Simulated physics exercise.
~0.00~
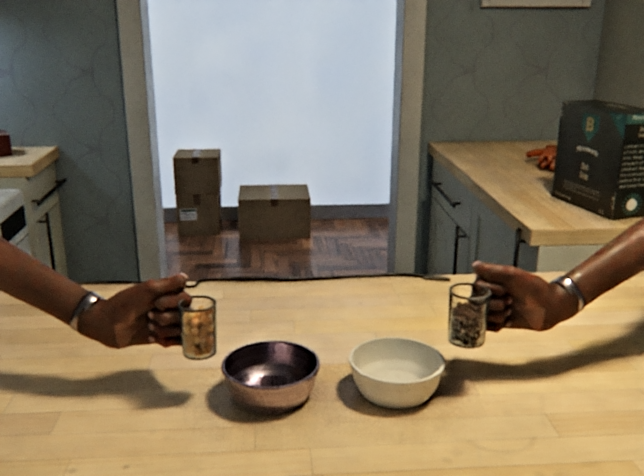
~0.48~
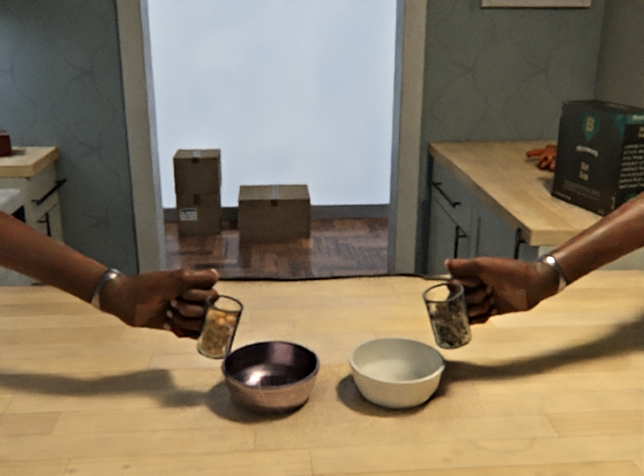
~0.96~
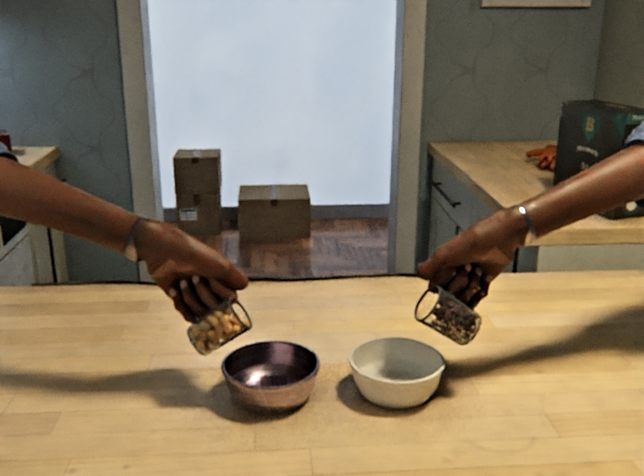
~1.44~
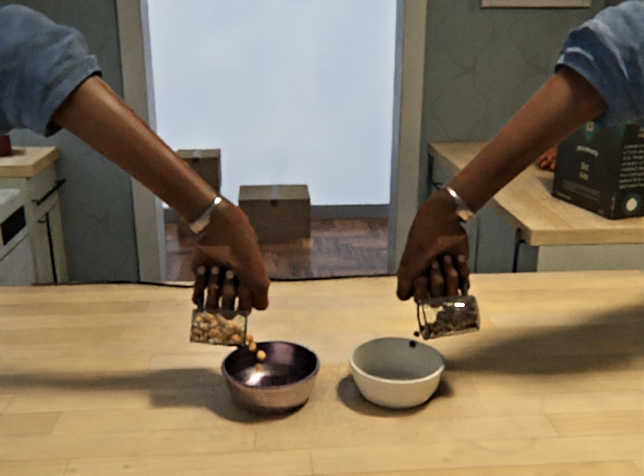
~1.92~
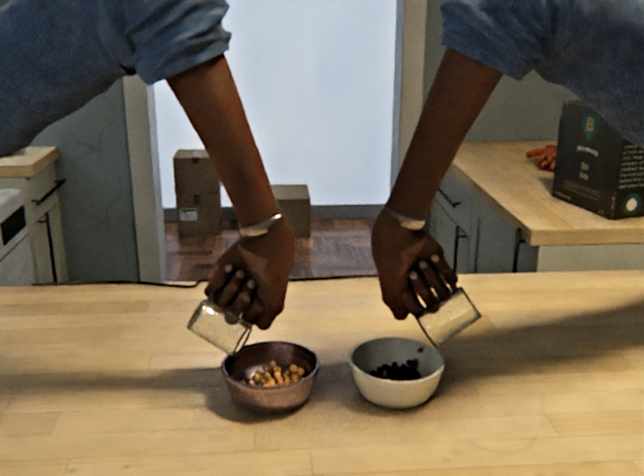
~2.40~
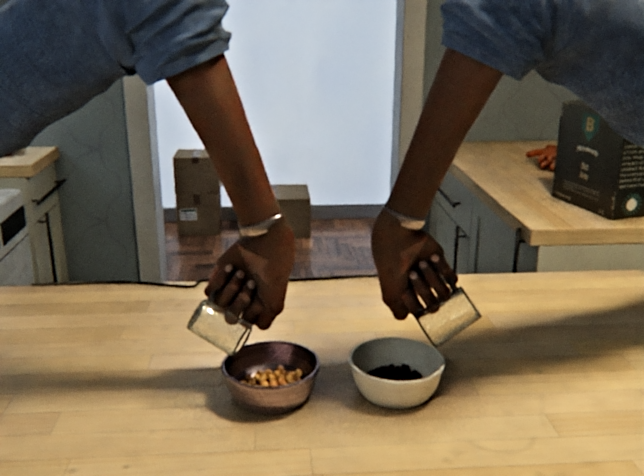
Two hands tipped small clear cups over a dark bowl and a white bowl on a wooden counter, pouring golden-brown pieces into the left and dark ones into the right, until both cups were upturned and empty and everything sat inside the bowls.
